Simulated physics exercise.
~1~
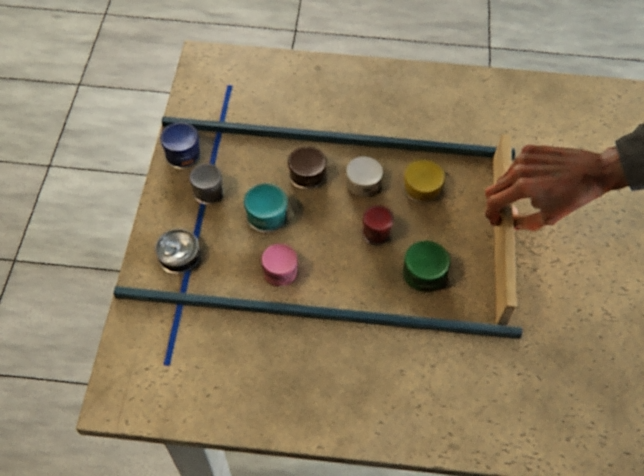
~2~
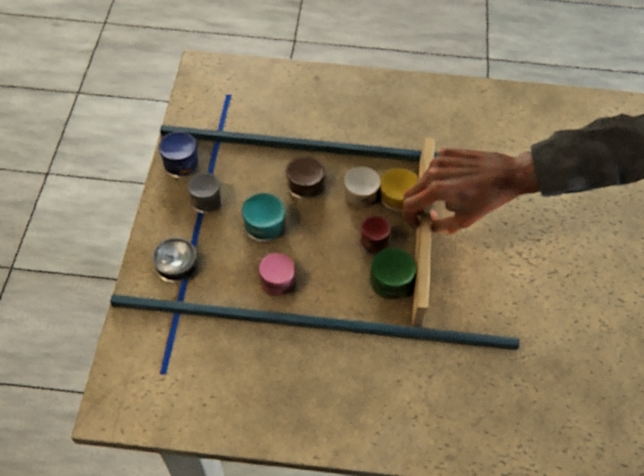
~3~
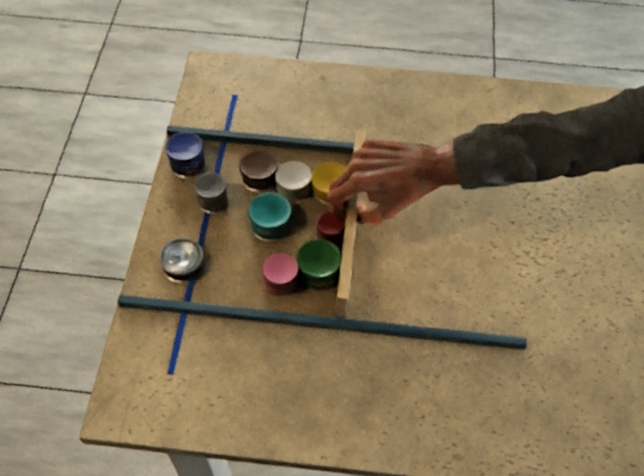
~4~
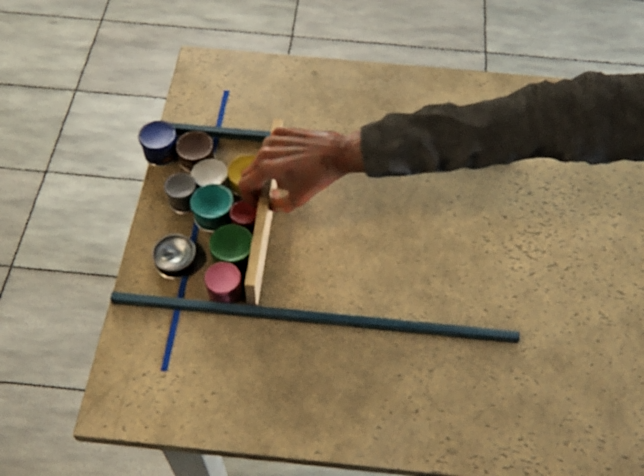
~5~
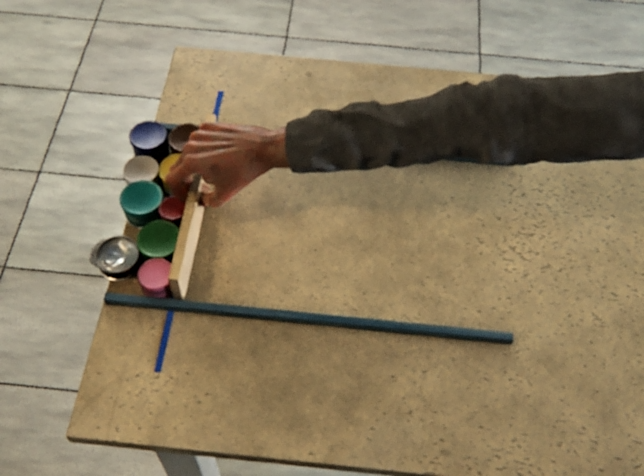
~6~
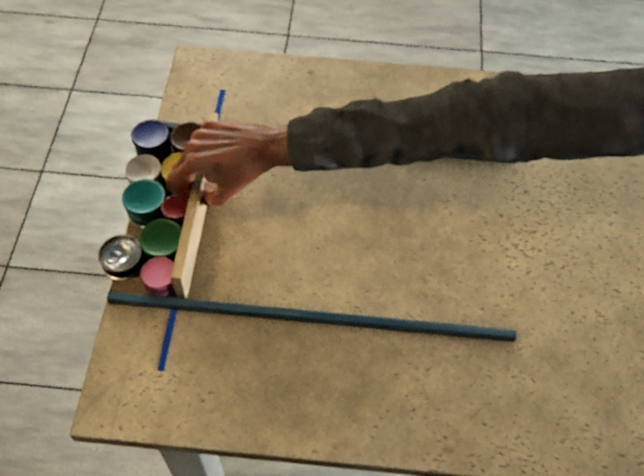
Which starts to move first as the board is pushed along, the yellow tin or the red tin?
The yellow tin starts to move first. The red tin stays where it is until the board has been pushed further left.
Hand sliding an upright wooden board left across a table, crowding colourful tins at the edge as a grey one drops off.
